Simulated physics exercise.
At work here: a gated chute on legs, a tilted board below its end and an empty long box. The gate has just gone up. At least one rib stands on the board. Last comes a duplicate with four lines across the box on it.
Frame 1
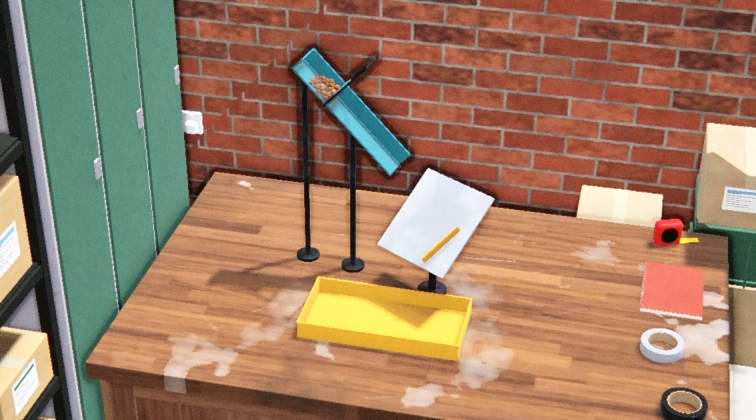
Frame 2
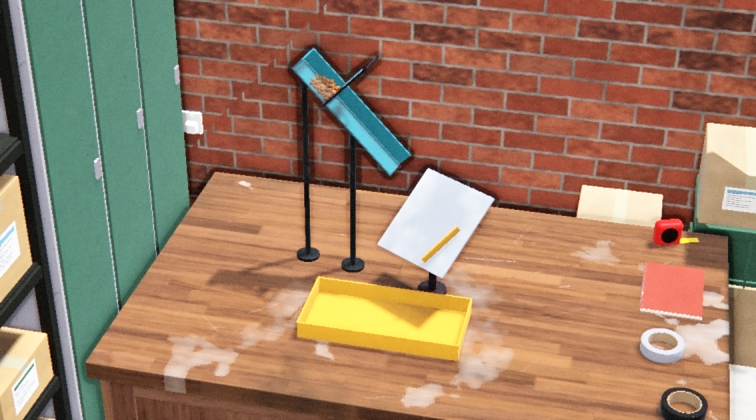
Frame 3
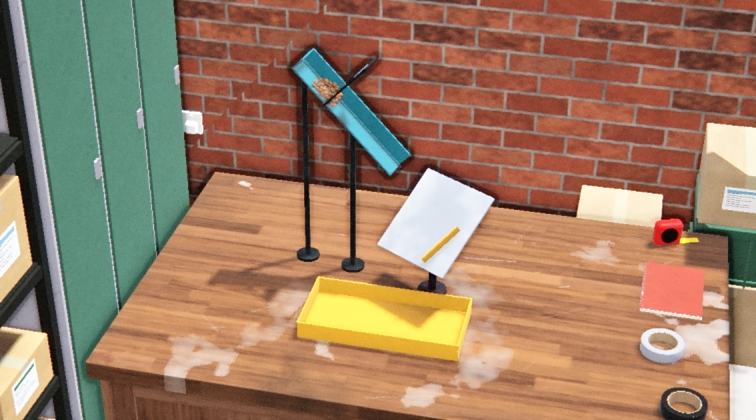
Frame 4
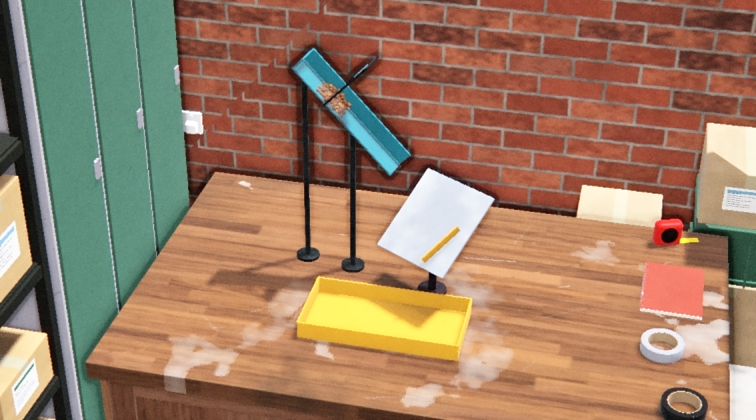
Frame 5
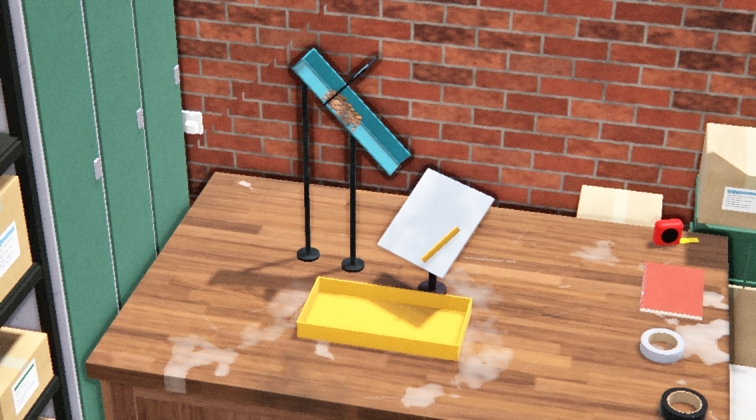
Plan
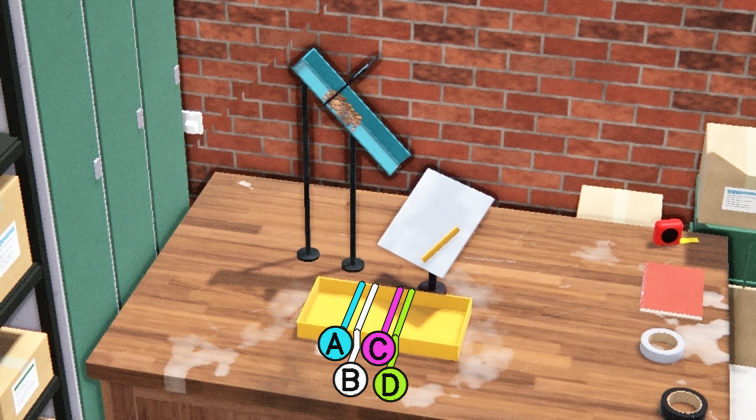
Small brown bits bunched near the top of a sloping blue chute began sliding down it to the right, spreading out a little, while the white board and empty yellow box below stayed still.
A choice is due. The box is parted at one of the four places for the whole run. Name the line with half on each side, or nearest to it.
The answer is line C.
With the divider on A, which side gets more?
The right side.
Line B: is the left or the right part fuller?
Right.
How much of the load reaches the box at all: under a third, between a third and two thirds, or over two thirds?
About that: Over two thirds.
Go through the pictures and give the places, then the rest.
Load behind the gate at (325, 87), bits of dog kibble; lip of the chute at (395, 170), sloping fairly steeply, in the first frame.
Middle of the board at (435, 222), tilted fairly steeply; middle of its low edge at (409, 261); of its high edge at (460, 183), in the second frame.
Front corners of the box at (298, 322) and (458, 346), empty; front of the load at (340, 99), in the third frame.
Middle of the load at (337, 97); its front at (341, 116), about a quarter of the way to the lip; rib from (457, 226) to (421, 259), in the fourth frame.
Middle of the load at (345, 107); its front at (359, 124), about a third of the way to the lip, in the fifth frame.
On the marked copy, line A crosses the front rim at (343, 329); line B crosses the front rim at (357, 331); line C crosses the front rim at (383, 334); line D crosses the front rim at (395, 336).
For line A, of what is caught, none on the left of the divider, all on the right.
For line B, of what is caught, a small part on the left of the divider, nearly all on the right.
For line C, of what is caught, about two thirds on the left of the divider, about a third on the right.
For line D, of what is caught, nearly all on the left of the divider, a small part on the right.
